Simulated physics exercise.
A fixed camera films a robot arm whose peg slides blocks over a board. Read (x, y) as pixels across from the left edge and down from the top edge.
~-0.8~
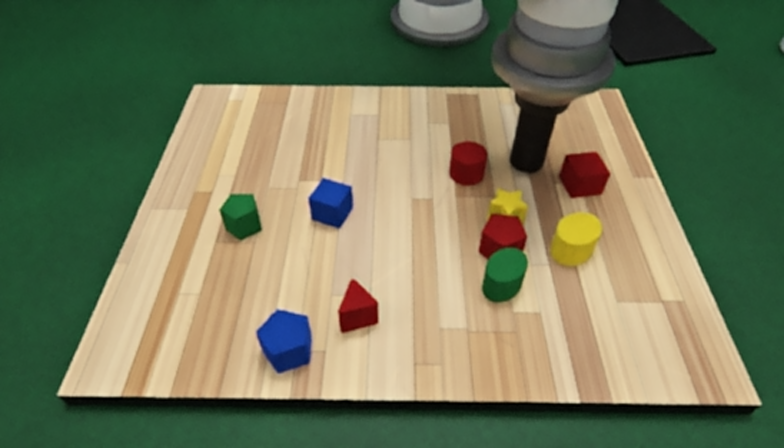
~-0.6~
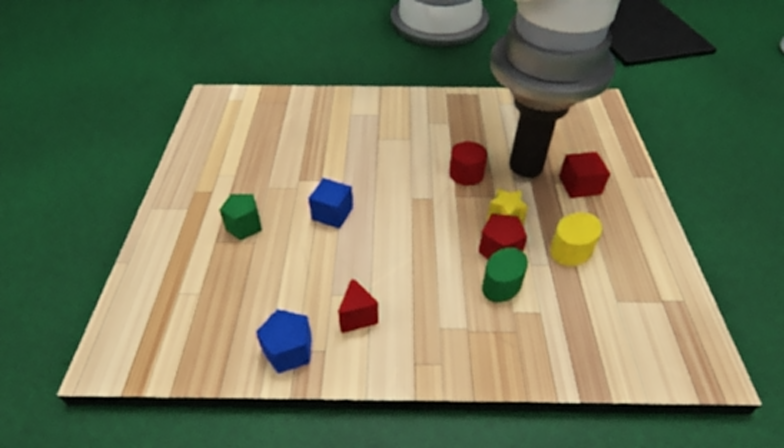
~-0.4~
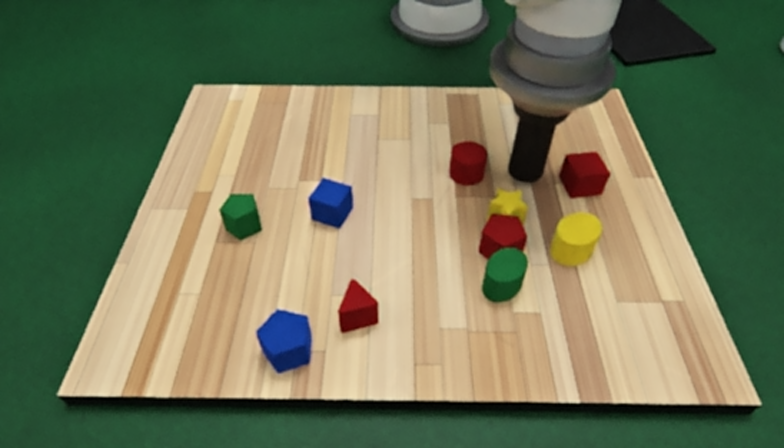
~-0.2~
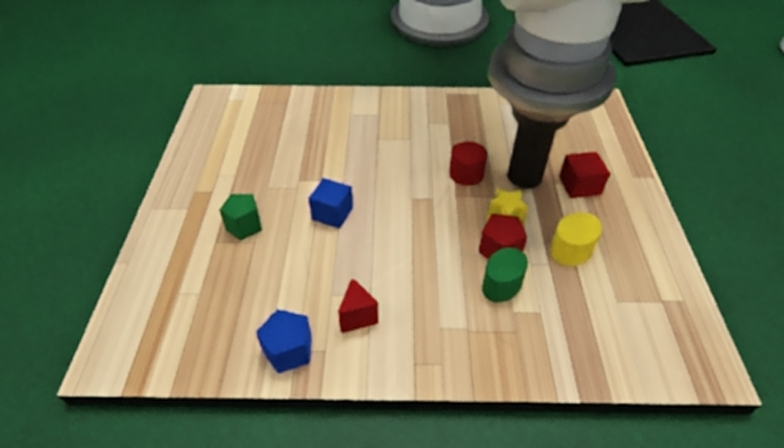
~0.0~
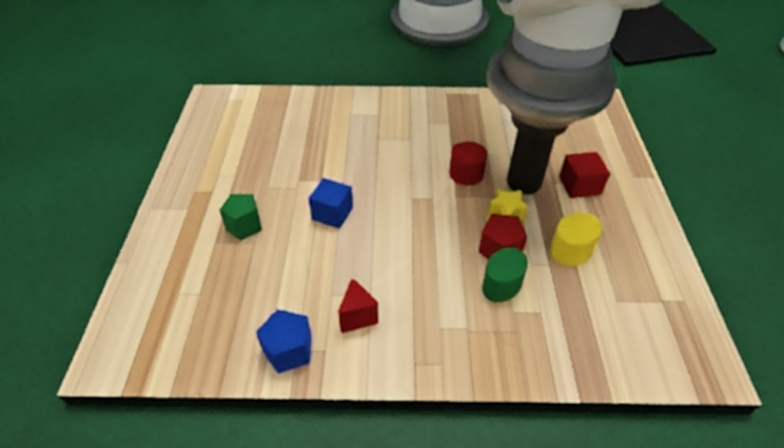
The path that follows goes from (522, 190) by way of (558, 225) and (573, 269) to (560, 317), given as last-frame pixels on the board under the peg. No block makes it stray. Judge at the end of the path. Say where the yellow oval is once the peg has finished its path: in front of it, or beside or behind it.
At the end of the path, the peg has already lost the yellow oval, which lies beside or behind it.
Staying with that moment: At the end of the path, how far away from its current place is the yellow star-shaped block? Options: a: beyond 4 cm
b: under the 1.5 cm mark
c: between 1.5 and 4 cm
Letter b.
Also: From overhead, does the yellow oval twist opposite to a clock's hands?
That would be a yes.
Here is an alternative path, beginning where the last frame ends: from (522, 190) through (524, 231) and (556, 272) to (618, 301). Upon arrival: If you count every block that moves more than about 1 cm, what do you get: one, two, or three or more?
The count will be 3 or more.
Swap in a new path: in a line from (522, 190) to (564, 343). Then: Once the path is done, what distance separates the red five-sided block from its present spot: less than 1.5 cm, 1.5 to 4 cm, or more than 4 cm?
It moves a fair bit, 1.5 to 4 cm.
What follows on the original path. One third of the way, peg at (560, 218); yellow oval at (583, 232).
Two thirds of the way, peg at (576, 262); yellow oval at (604, 282).
At the end, peg at (563, 310); yellow star-shaped block still; yellow oval at (616, 312), turned 45° anticlockwise.
